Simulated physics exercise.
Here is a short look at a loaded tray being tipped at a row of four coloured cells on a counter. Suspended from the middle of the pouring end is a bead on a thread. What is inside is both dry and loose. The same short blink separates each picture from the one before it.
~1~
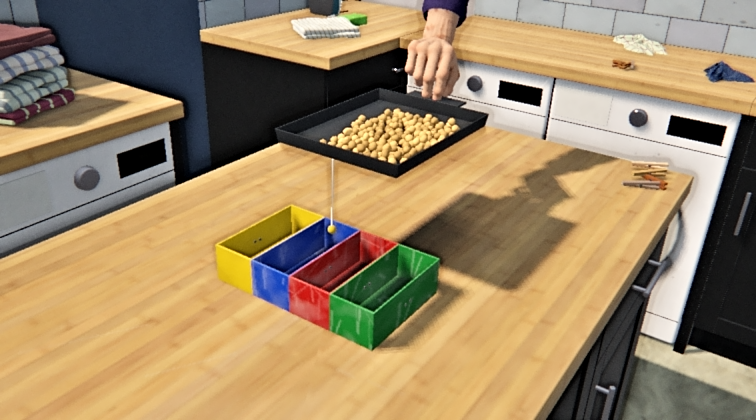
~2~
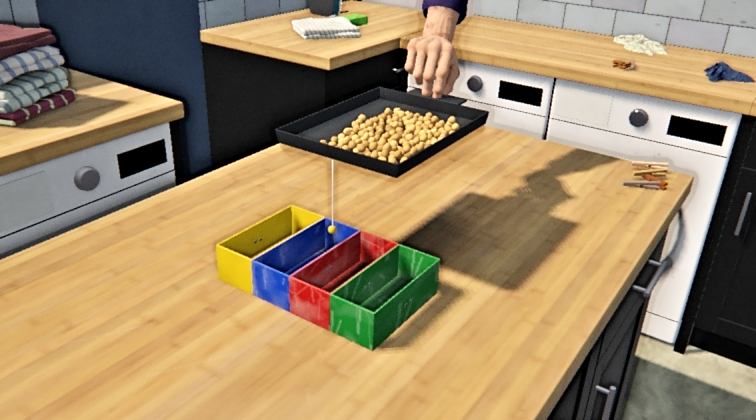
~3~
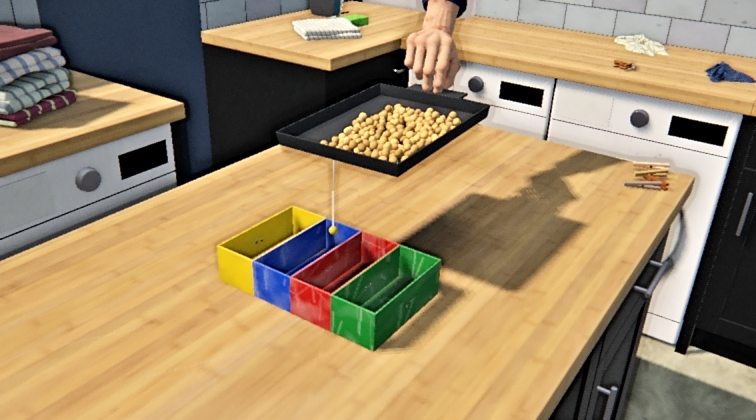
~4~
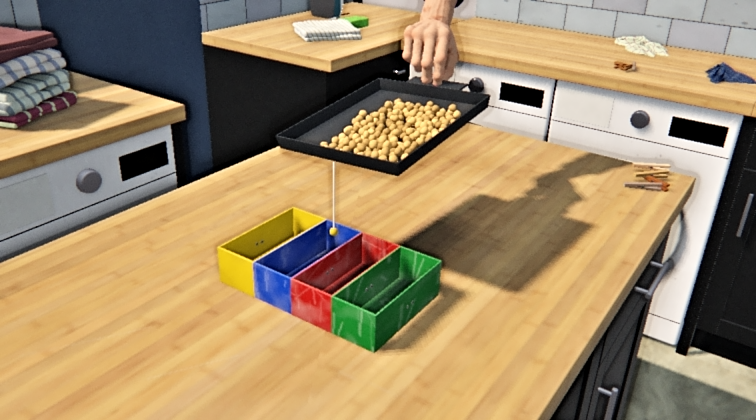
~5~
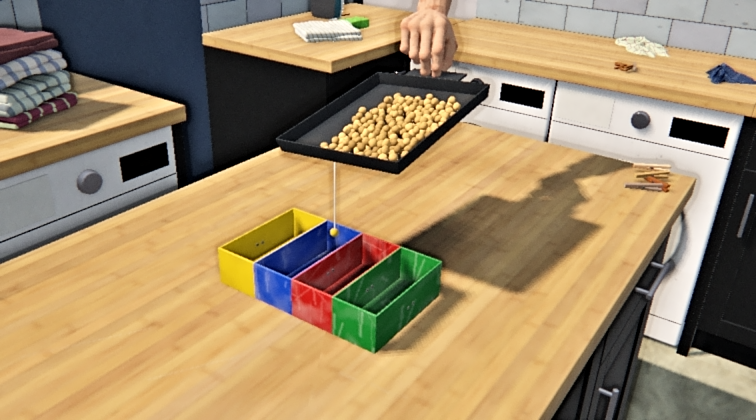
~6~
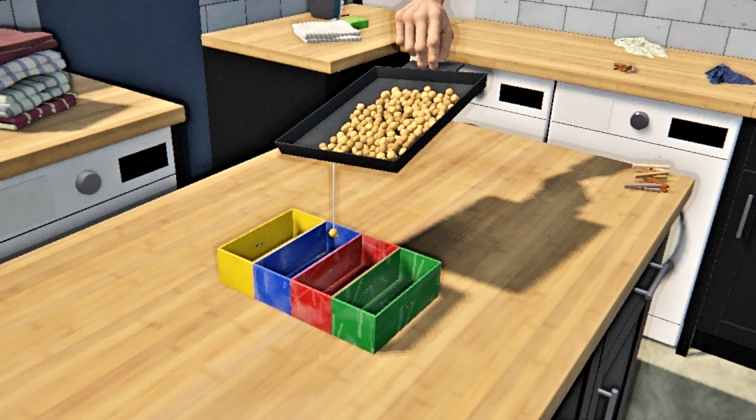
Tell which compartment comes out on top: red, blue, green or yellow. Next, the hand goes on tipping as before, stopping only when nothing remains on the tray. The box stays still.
It is yellow that comes out on top.
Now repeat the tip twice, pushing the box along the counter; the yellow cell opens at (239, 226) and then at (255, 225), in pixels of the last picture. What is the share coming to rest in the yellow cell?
Some 20 percent in the first case, 30 percent in the second.
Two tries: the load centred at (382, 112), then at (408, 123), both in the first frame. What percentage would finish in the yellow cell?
Roughly 50 per cent, then roughly 60 per cent.
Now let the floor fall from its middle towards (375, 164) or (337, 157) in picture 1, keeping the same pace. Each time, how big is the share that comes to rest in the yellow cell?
In order: About 0, then 10 percent.
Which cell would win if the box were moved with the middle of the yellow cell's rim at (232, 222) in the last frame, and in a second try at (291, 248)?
That blue cell, then that yellow cell.
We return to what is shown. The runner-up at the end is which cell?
Second is blue.
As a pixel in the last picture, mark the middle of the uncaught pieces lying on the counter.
I'd put the middle at roughly (231, 260).
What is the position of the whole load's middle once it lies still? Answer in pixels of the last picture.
Close to (276, 268), more or less.
Shortly afterwards, tray tipped steeply; all but a few on the tray; only a few in the yellow cell; only a few falling or outside the box.
Next, tray tipped right over; the bulk on the tray; a little in the yellow cell; only a few in the blue cell; a little falling or outside the box.
Some moments later, tray tipped past a quarter turn; near half in the yellow cell; near a third in the blue cell; only a few in the red cell; a little falling or outside the box.
In the end, tray tipped past a quarter turn; near half in the yellow cell; near a third in the blue cell; only a few in the red cell; none at all in the green cell; a little outside the box.
